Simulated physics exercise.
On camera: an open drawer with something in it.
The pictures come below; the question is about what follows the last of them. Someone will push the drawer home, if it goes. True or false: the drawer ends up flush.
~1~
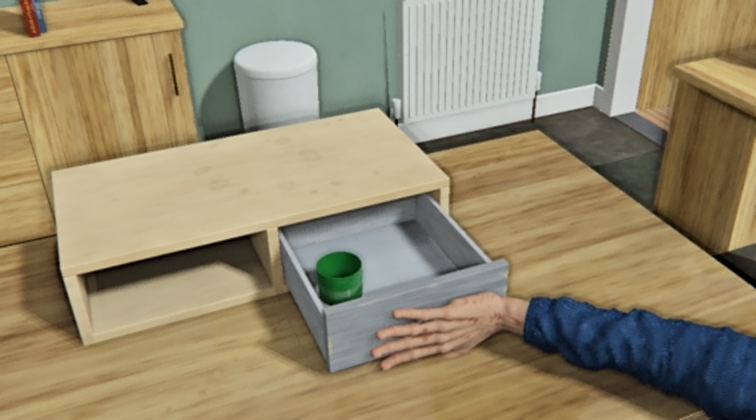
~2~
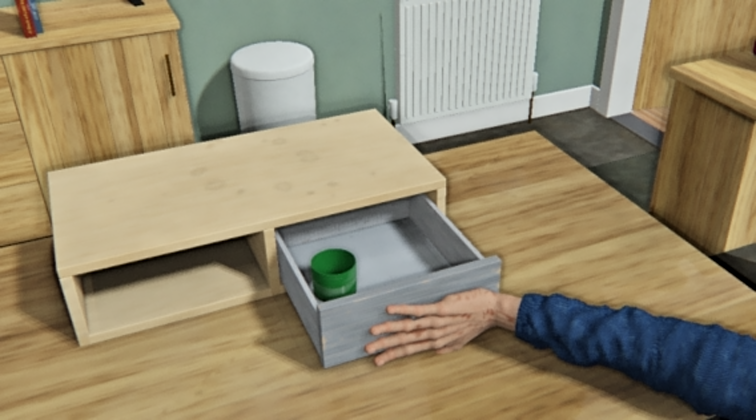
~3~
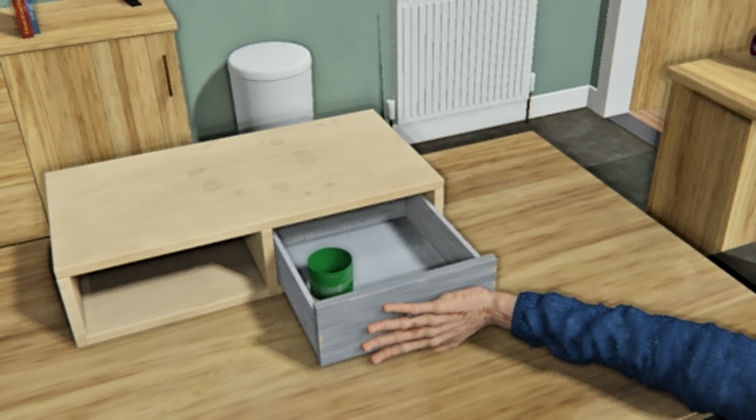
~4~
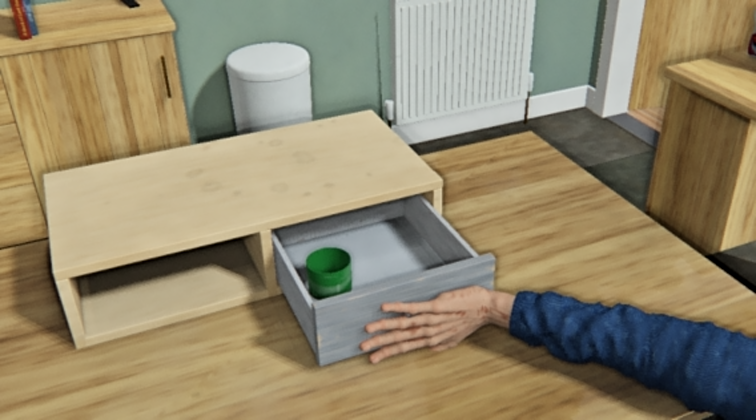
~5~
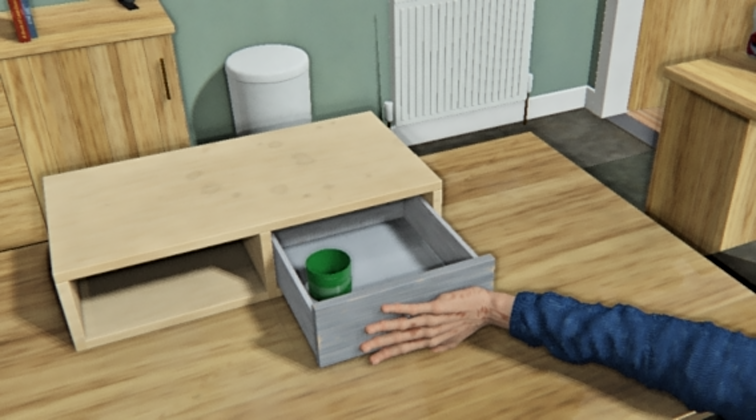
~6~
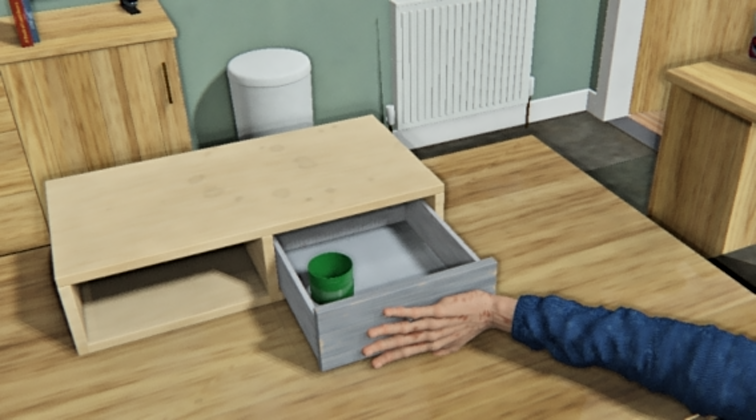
True.
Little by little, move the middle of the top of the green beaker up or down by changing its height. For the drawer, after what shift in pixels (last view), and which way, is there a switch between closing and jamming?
24 pixels up.
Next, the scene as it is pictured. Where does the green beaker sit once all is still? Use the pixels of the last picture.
The middle ends up near (290, 214).
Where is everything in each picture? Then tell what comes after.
The first frame shows drawer (381, 263) wide open; green beaker (340, 279).
The second frame shows drawer (375, 260) wide open; chest (248, 212).
The third frame shows drawer (372, 258) wide open; green beaker (331, 274).
The fourth frame shows drawer (370, 258) wide open; chest (244, 213).
The fifth frame shows drawer (370, 260) wide open; green beaker (329, 276).
The sixth frame shows drawer (372, 263) wide open; chest (246, 219).
Then, 0.36 s on from there, drawer starting in.
Then, 0.60 s on from there, drawer about half in.
Then, 0.80 s on from there, drawer nearly in.
In the end, the drawer closes.
